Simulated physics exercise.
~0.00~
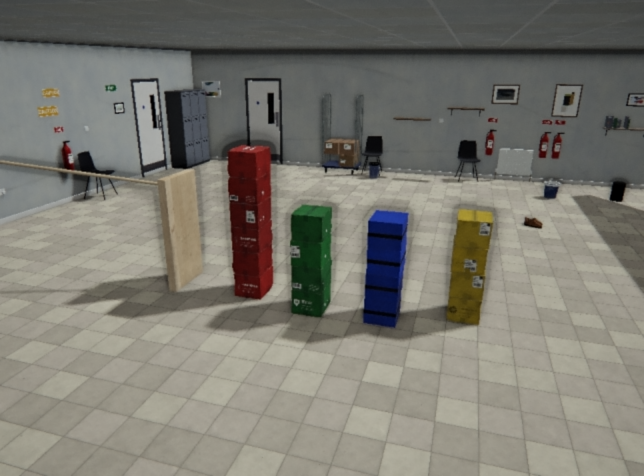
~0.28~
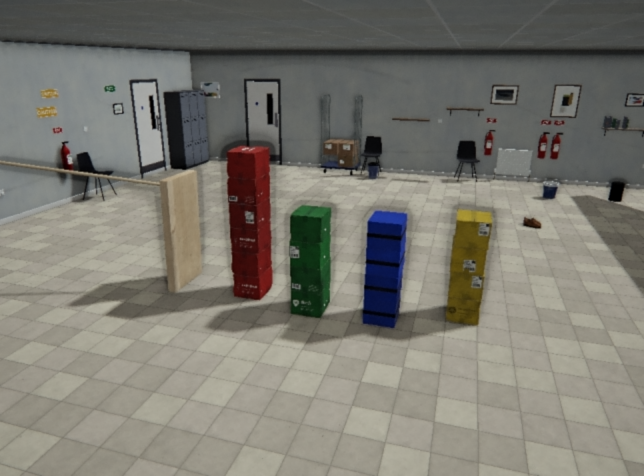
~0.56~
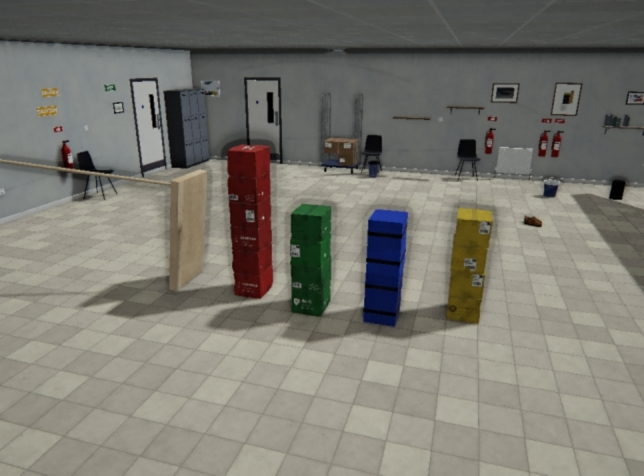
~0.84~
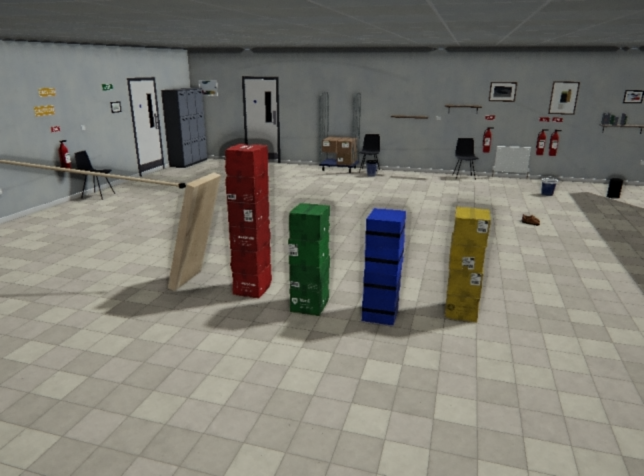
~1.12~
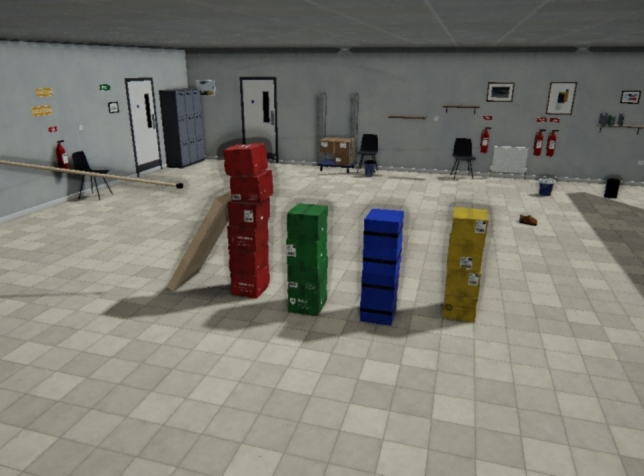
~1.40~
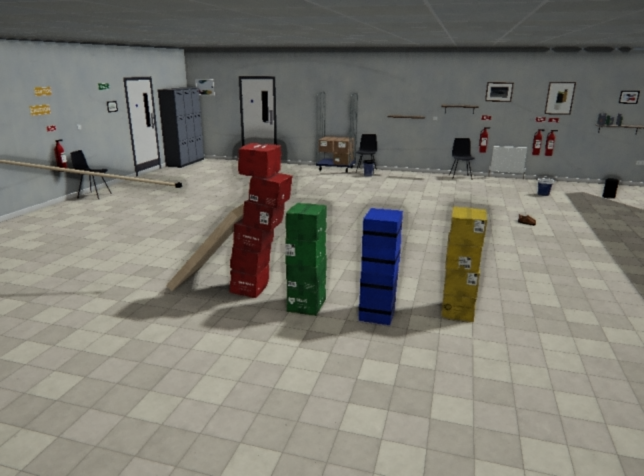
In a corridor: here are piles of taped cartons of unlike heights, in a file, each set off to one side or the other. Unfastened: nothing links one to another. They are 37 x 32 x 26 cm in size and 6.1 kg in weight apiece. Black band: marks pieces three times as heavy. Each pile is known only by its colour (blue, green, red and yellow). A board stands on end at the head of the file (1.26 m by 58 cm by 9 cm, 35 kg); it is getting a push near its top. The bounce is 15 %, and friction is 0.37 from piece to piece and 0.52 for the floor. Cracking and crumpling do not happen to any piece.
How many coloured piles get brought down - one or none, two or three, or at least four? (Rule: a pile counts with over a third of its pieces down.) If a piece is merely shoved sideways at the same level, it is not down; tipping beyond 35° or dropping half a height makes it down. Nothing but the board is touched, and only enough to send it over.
One or none.
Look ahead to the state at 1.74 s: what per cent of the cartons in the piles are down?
0 per cent.
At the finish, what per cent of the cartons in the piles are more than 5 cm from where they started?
55 percent of them have shifted.
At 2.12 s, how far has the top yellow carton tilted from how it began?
0°.
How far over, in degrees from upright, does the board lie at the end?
Roughly 65 degrees off upright.
Around 1.74 s, board 51° from upright; none of the 18 cartons down, 8 disturbed; top red carton tipped 22°; top green carton displaced 10 cm.
Around 2.12 s, board 66° from upright; 6 of the 18 cartons down; top red carton tipped 28°, 29 cm lower; top green carton tipped 15°.
Around 2.62 s, board 65° from upright; 6 of the 18 cartons down; top red carton on its side; top green carton tipped 21°.
Finally (3.8 s), board 65° from upright; 6 of the 18 cartons down; top red carton on its side; top green carton tipped 25°. Wrecked, red. Seen by the last camera, middles, top red carton near (431, 276), top green carton near (344, 233).
